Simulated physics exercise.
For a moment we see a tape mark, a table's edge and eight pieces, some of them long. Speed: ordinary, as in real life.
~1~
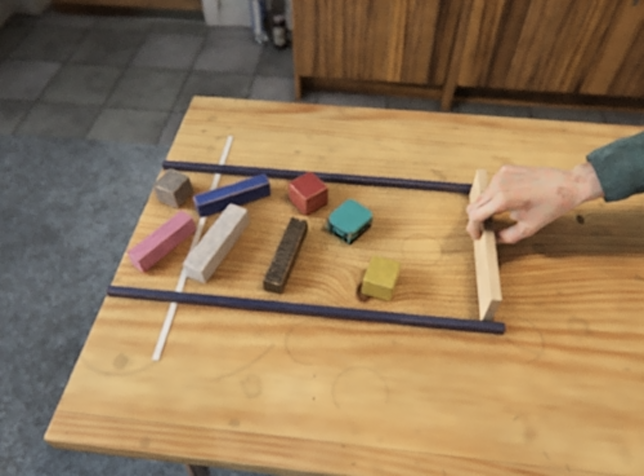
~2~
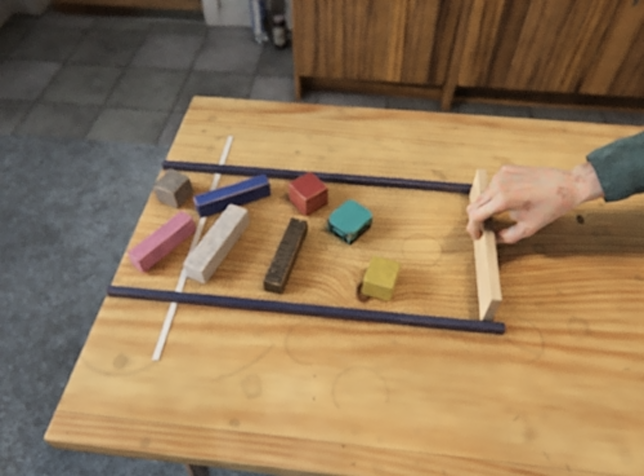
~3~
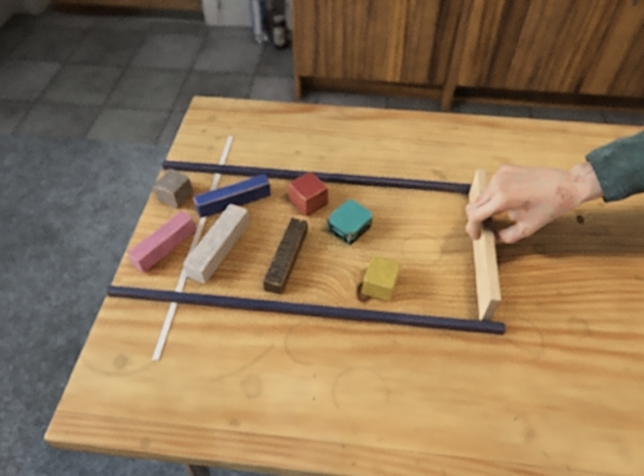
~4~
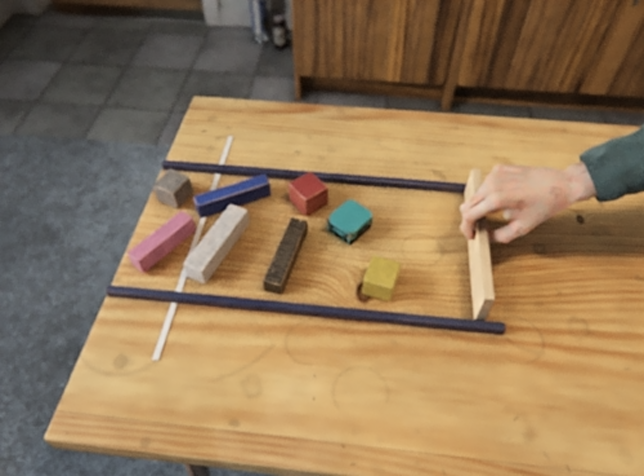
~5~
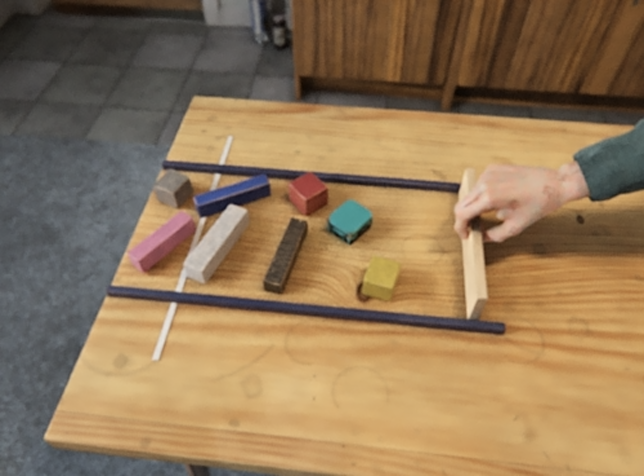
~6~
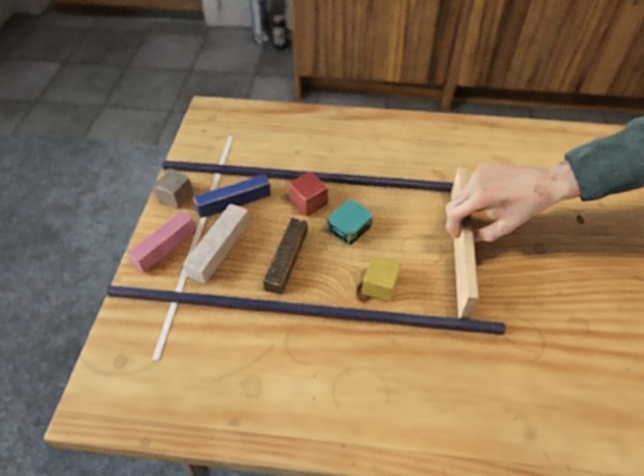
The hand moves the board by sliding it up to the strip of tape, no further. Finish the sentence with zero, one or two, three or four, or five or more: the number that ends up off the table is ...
The number that ends up off the table is one or two.
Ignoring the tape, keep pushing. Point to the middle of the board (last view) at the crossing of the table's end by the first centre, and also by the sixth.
The middle is at about (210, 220), later at about (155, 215).
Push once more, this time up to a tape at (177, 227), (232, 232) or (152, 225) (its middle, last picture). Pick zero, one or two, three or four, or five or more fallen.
Count per stopping tape, as listed: Either three or four, zero, five or more.
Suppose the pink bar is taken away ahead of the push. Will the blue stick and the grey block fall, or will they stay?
Blue stick still up, grey block down.
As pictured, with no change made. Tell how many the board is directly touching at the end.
My count gives 3.
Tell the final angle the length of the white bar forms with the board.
Close to 5°.
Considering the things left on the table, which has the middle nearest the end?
That's the white bar.
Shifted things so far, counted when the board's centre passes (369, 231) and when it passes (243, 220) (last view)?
I get 2 at the one place and 8 at the other.
Soon after, none off yet; grey block at rest near (174, 189); pink bar at rest near (163, 241); white bar at rest near (218, 242).
At rest, the number that fall off is one or two; fallen, pink bar and grey block.
